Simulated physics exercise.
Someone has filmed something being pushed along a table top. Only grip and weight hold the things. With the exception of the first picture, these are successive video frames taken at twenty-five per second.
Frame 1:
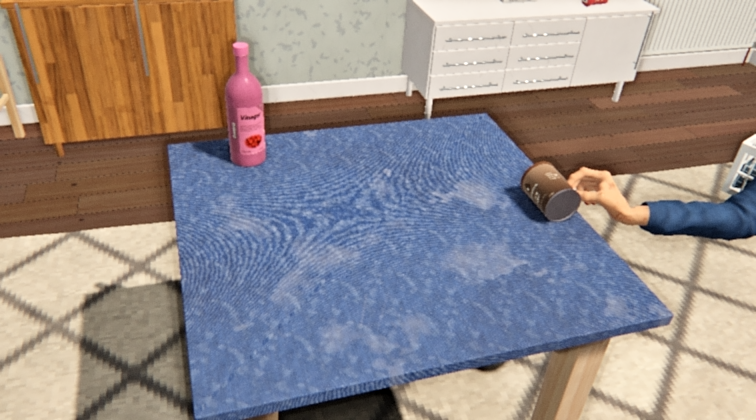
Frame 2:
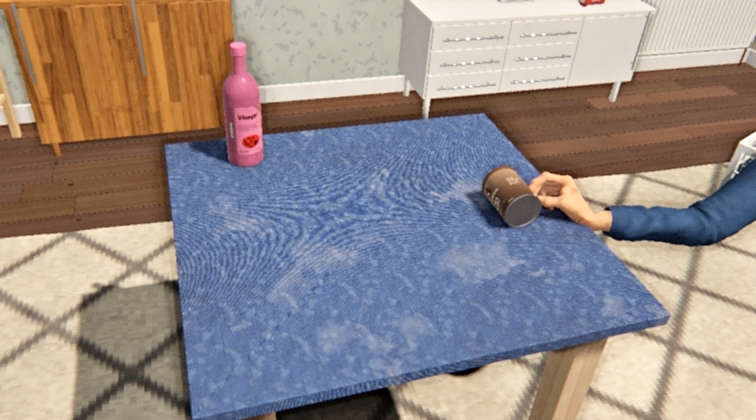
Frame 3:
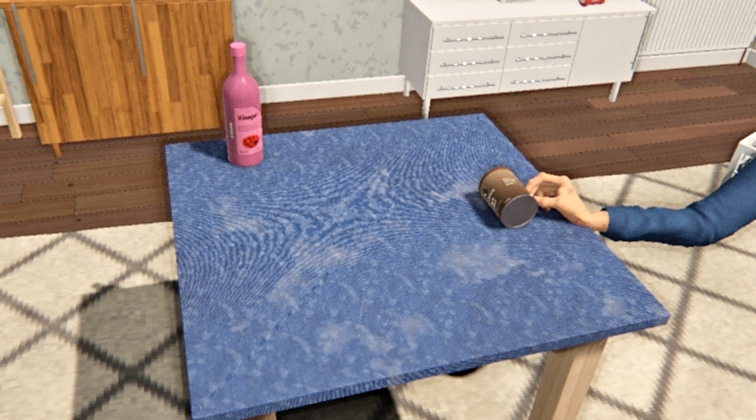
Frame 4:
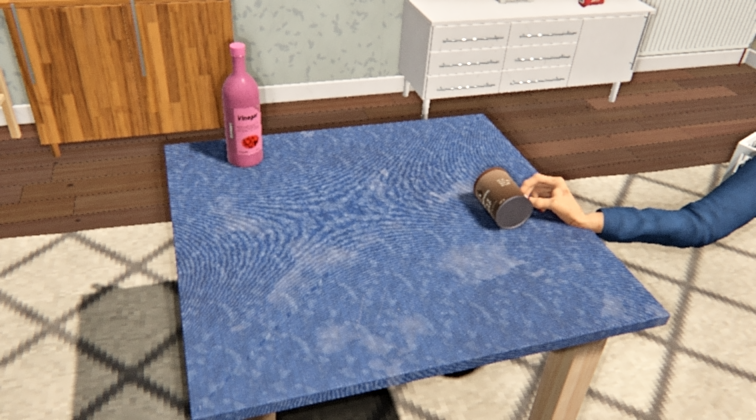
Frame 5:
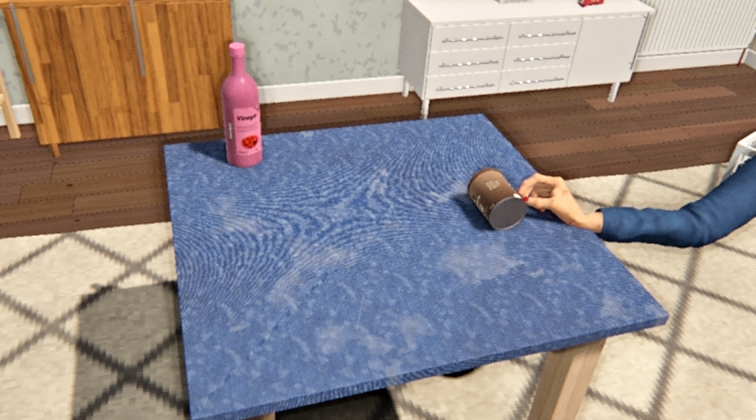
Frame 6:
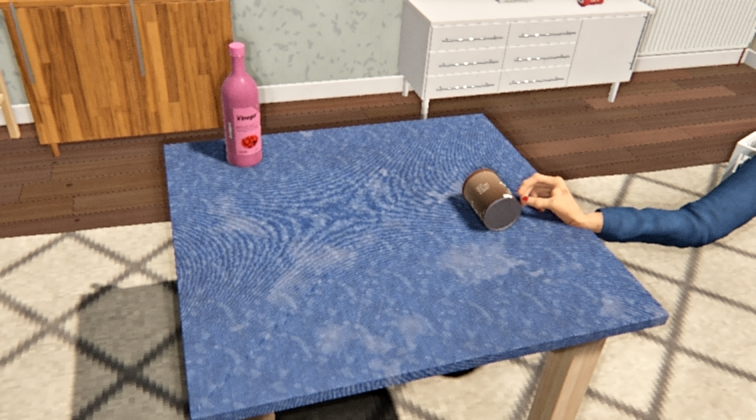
Brown tin lying on its side being pushed left across a blue table by a hand, then rolling slightly away from the fingers.
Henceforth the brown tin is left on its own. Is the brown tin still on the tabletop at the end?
Yes.
Then, 0.30 s after the last picture, brown tin rolled about its own width near (456, 205).
Then, 0.60 s after the last picture, brown tin rolled well along near (431, 208).
At rest, moved from the start, brown tin. Seen from the same camera at the end, brown tin near (408, 212).
